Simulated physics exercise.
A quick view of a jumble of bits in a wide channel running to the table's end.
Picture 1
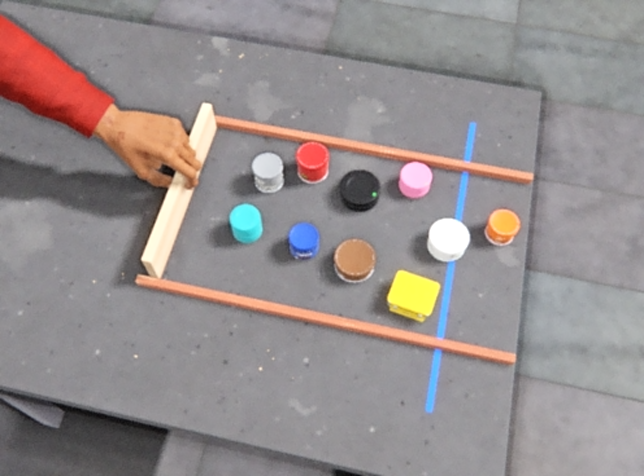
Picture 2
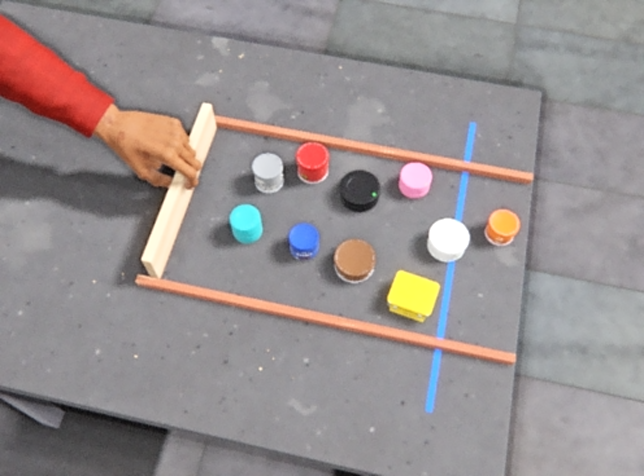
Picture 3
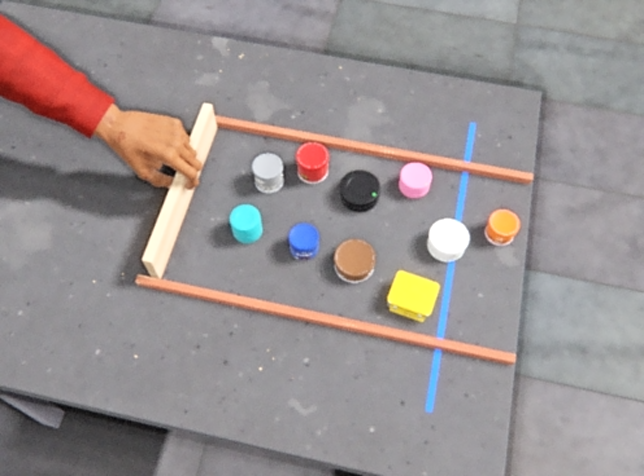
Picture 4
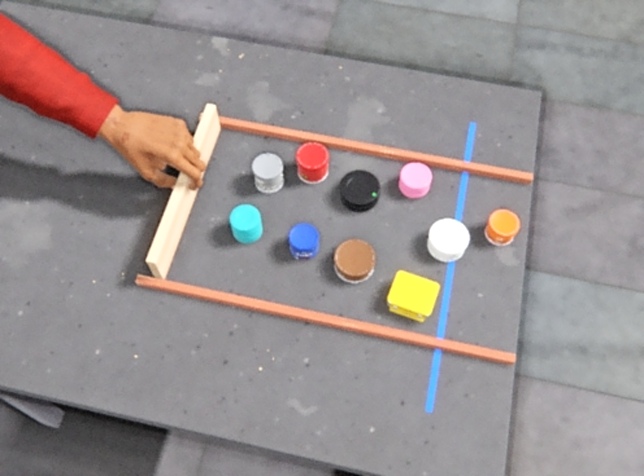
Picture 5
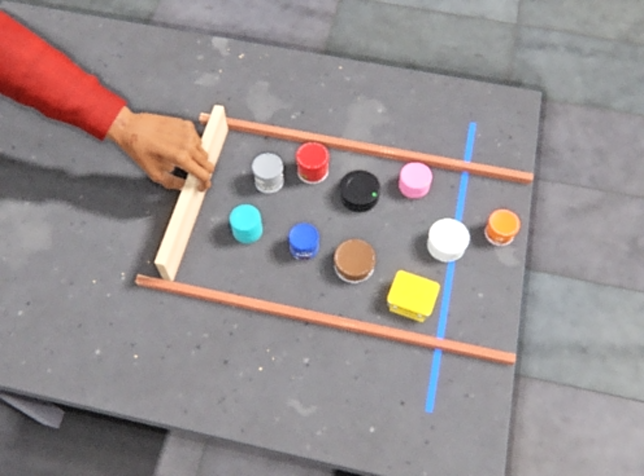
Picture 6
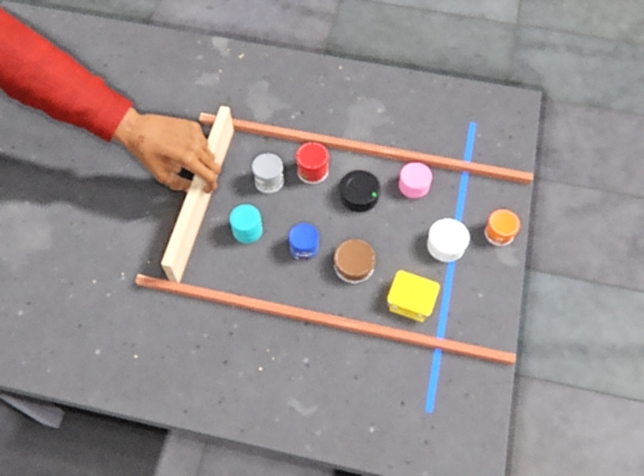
The clip opens on small coloured pots, tins and lids scattered between two reddish rails on a dark tabletop, with a red-sleeved hand holding a pale wooden board at the left. The board stays still at first, then the hand slides it slightly right, while the scattered items remain in place.
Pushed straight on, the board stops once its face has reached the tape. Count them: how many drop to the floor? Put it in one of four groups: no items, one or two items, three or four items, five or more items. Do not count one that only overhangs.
Group: One or two items.
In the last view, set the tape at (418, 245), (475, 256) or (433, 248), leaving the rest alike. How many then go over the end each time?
Result per try: 0; 2; 0.
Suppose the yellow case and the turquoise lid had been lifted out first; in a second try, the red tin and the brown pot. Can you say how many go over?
That gives 1 for the first pair taken away and 0 for the second.
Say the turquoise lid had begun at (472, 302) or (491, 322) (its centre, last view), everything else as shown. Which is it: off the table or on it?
In turn it holds its place, then holds its place.
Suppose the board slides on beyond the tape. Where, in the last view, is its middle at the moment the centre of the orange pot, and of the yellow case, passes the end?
The middle is at (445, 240) when it's the orange pot, and at (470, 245) when it's the yellow case.
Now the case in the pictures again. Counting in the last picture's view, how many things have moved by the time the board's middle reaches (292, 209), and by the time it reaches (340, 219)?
Counts: 5, 8.
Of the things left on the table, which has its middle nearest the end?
Foremost one: Yellow case.
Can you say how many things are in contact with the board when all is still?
4.
Soon after, none off yet; orange pot at rest near (502, 228); white tin at rest near (448, 241); yellow case at rest near (413, 297).
By the end, the number that fall off is one or two; fallen, orange pot.
